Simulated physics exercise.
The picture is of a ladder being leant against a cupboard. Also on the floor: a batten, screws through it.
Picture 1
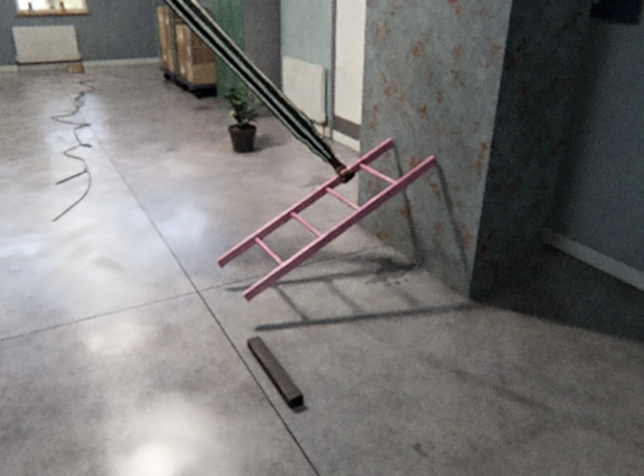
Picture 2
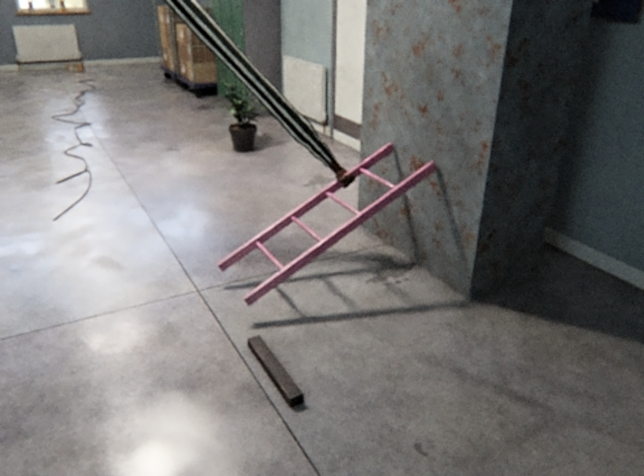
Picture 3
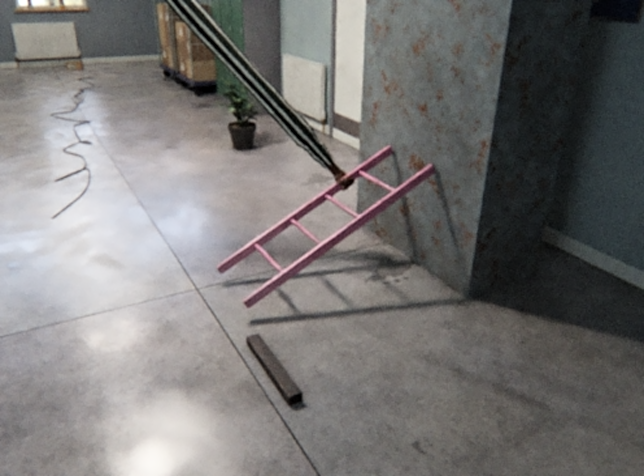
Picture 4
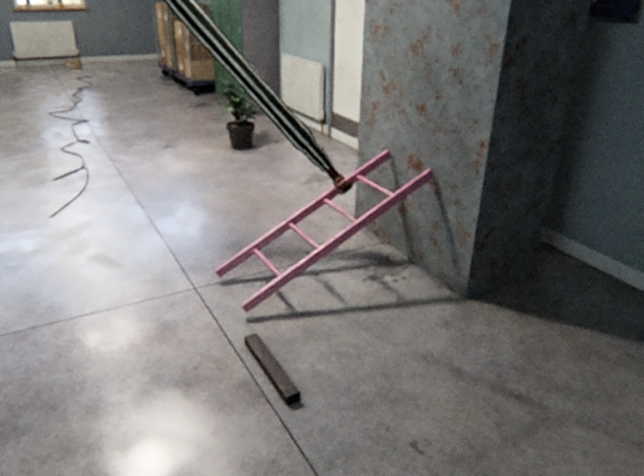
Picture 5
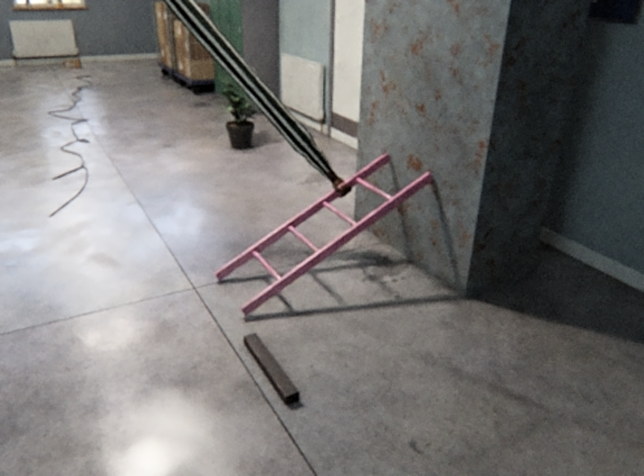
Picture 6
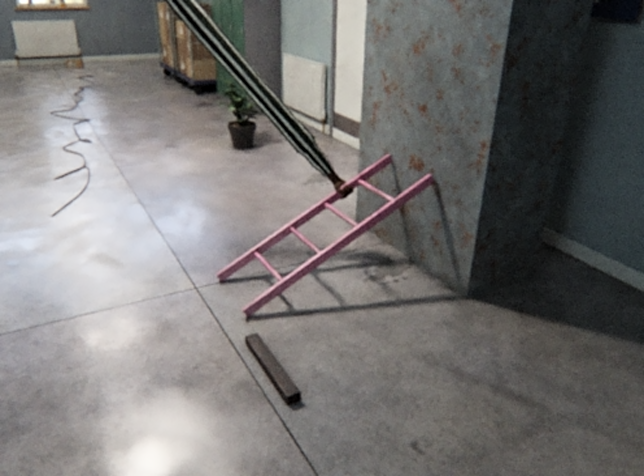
At the start, a small pink ladder hangs at a slant from dark striped straps beside a patterned blue-grey block, above a grey floor where a dark batten lies. The ladder lowers slightly, its lower end nearing the floor, and finally rests there, leaning against the block with the straps still attached.
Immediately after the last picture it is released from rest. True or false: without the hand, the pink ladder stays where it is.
False.
Then, 0.28 s on from there, pink ladder turned 8° from its first pose near (319, 242).
Then, 0.38 s on from there, pink ladder turned 18° from its first pose near (315, 260).
In the end, the pink ladder slips down, near (314, 273).
